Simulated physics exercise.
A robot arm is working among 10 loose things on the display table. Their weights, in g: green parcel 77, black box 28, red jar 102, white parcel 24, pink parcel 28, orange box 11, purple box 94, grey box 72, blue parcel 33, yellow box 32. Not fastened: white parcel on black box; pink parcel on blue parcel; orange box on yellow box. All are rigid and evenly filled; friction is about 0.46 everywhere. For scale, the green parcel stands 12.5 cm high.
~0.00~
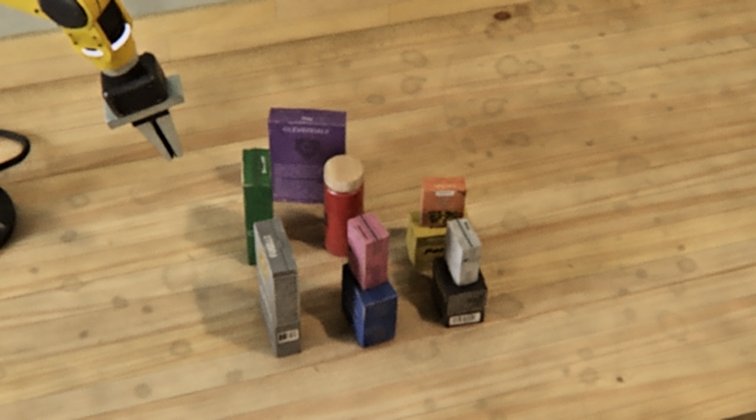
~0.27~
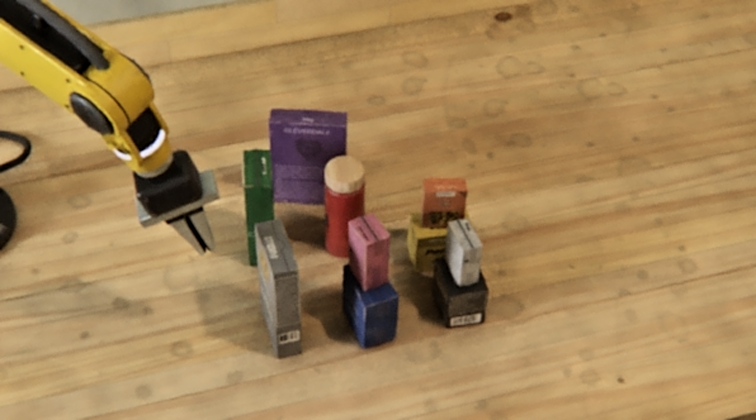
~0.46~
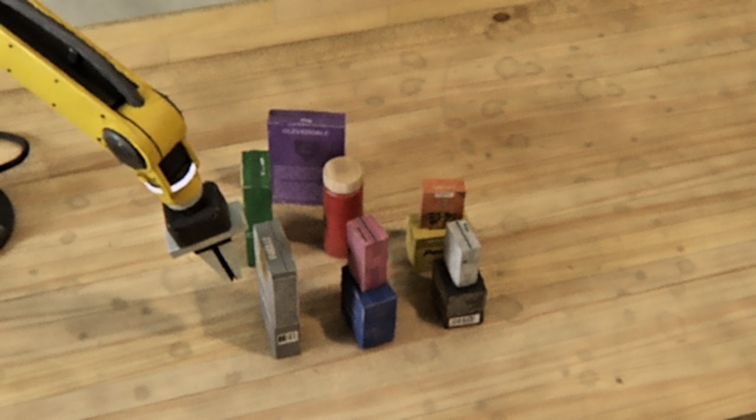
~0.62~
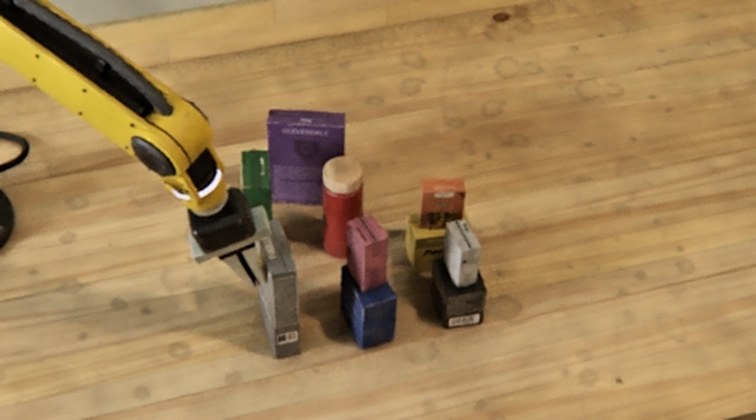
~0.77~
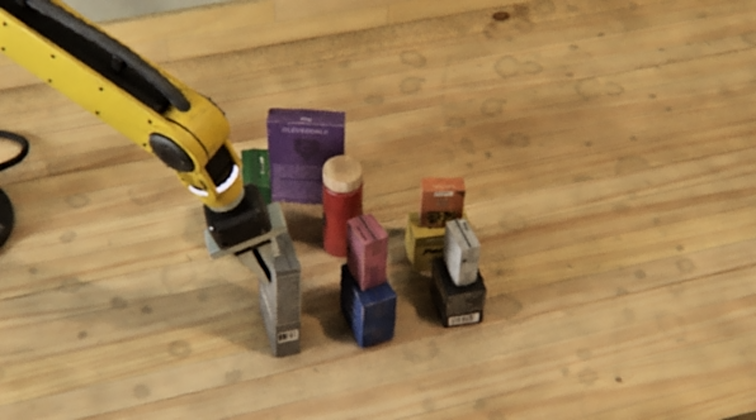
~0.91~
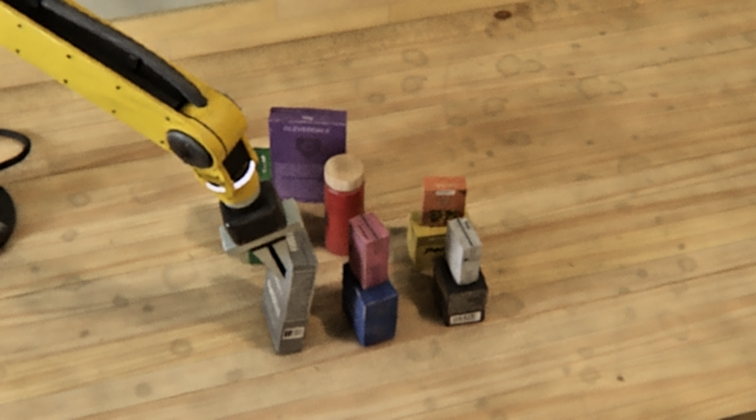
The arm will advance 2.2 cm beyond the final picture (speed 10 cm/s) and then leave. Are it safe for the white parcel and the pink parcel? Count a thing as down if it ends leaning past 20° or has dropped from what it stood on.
The white parcel: Down; the pink parcel: Down.
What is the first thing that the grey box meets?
The pink parcel.
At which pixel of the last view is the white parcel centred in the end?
Around (553, 277).
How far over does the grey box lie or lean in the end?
Some 60° off upright.
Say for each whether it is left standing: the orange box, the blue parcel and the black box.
Orange box standing, blue parcel down, black box upright.
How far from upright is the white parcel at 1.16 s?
Some 0° off upright.
By 1.16 s, pink parcel and grey box touch at 1.16 s; tilt grey box 27°.
By 1.46 s, blue parcel and grey box touch at 1.34 s; white parcel and pink parcel touch at 1.42 s; tilt grey box 56°, blue parcel 43°, pink parcel 22°.
By 1.91 s, black box and blue parcel touch at 1.48 s; pink parcel and black box touch at 1.51 s; tilt white parcel 134°, pink parcel 90°, blue parcel 76°.
In the end grey box, blue parcel, pink parcel and white parcel are over (lying or leaning past 20°); 6 still stand.
